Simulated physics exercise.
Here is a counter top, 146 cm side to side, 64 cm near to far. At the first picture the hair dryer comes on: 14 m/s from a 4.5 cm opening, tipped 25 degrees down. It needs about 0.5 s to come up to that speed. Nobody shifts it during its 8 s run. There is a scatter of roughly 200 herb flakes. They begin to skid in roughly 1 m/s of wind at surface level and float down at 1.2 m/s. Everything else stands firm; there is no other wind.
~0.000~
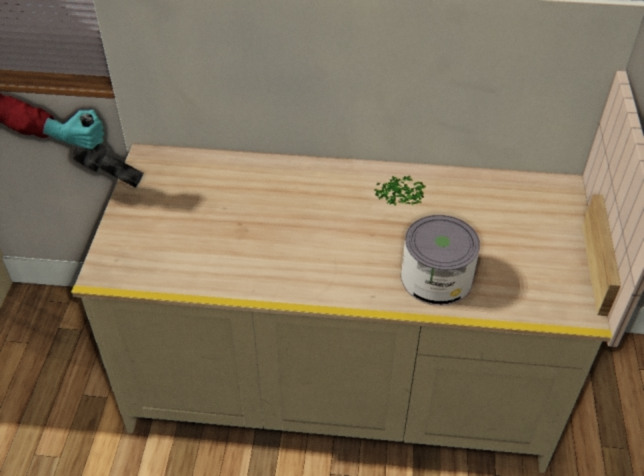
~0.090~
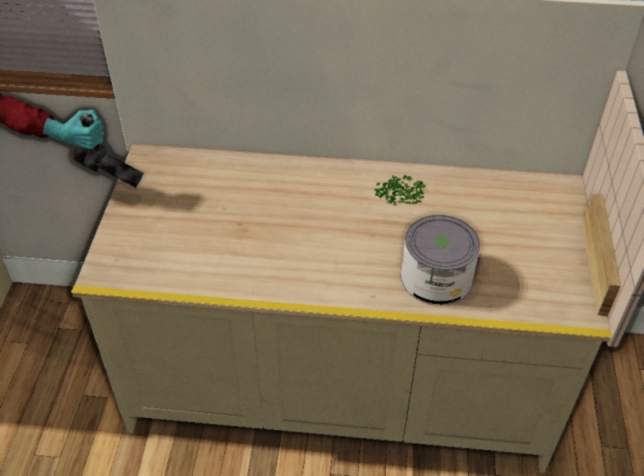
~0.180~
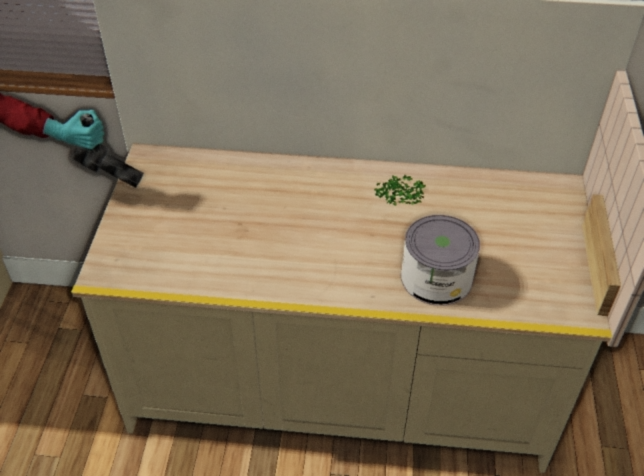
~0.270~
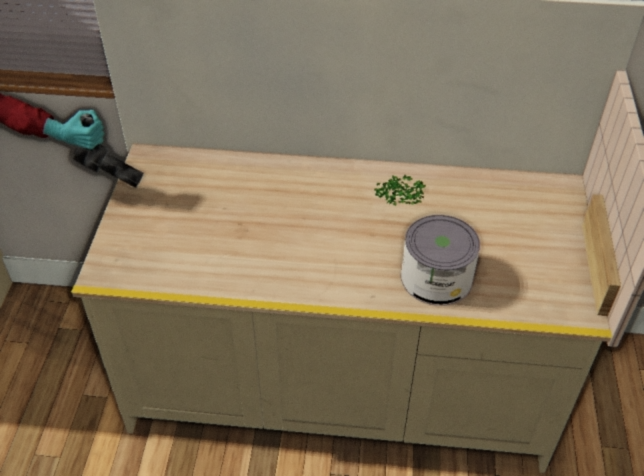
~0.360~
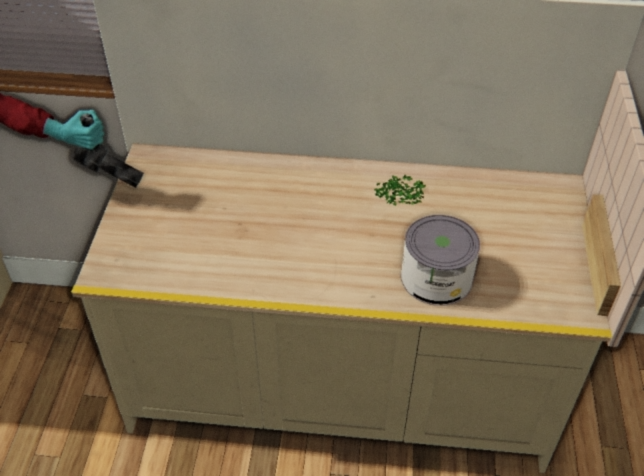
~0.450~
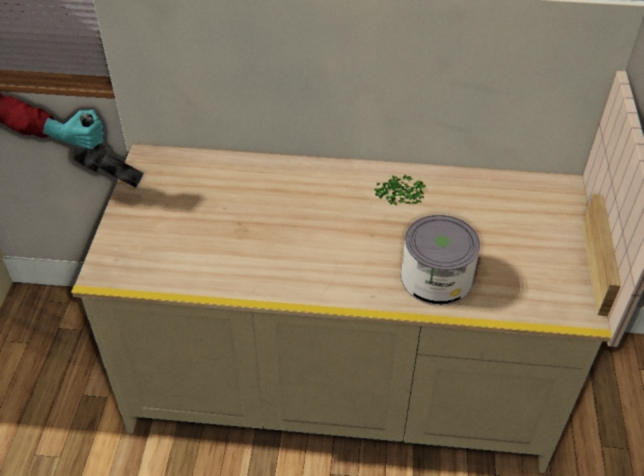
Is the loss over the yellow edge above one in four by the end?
Answer: No.
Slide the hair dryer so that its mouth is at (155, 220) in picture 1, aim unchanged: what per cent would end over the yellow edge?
It would be near 0 %.
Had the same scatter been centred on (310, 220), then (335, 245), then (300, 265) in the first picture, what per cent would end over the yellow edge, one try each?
In turn about 40 %, 70 %, 100 %.
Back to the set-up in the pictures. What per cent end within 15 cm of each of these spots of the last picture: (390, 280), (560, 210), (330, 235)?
In turn about 0 %, 80 %, 0 %.
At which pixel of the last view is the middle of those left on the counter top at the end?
At about (582, 197).
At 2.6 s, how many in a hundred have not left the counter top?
Some 100 per cent.
After 1.6 s the count stands so, 0 % are over the yellow edge; the middle of those still in play is near (580, 197).
After 2.6 s the count stands so, 0 % are over the yellow edge; the middle of those still in play is near (580, 197).
After 4.4 s the count stands so, 0 % are over the yellow edge; the middle of those still in play is near (582, 197).
After 8.0 s, at the end, 0 % are over the yellow edge; the middle of those still in play is near (582, 197).
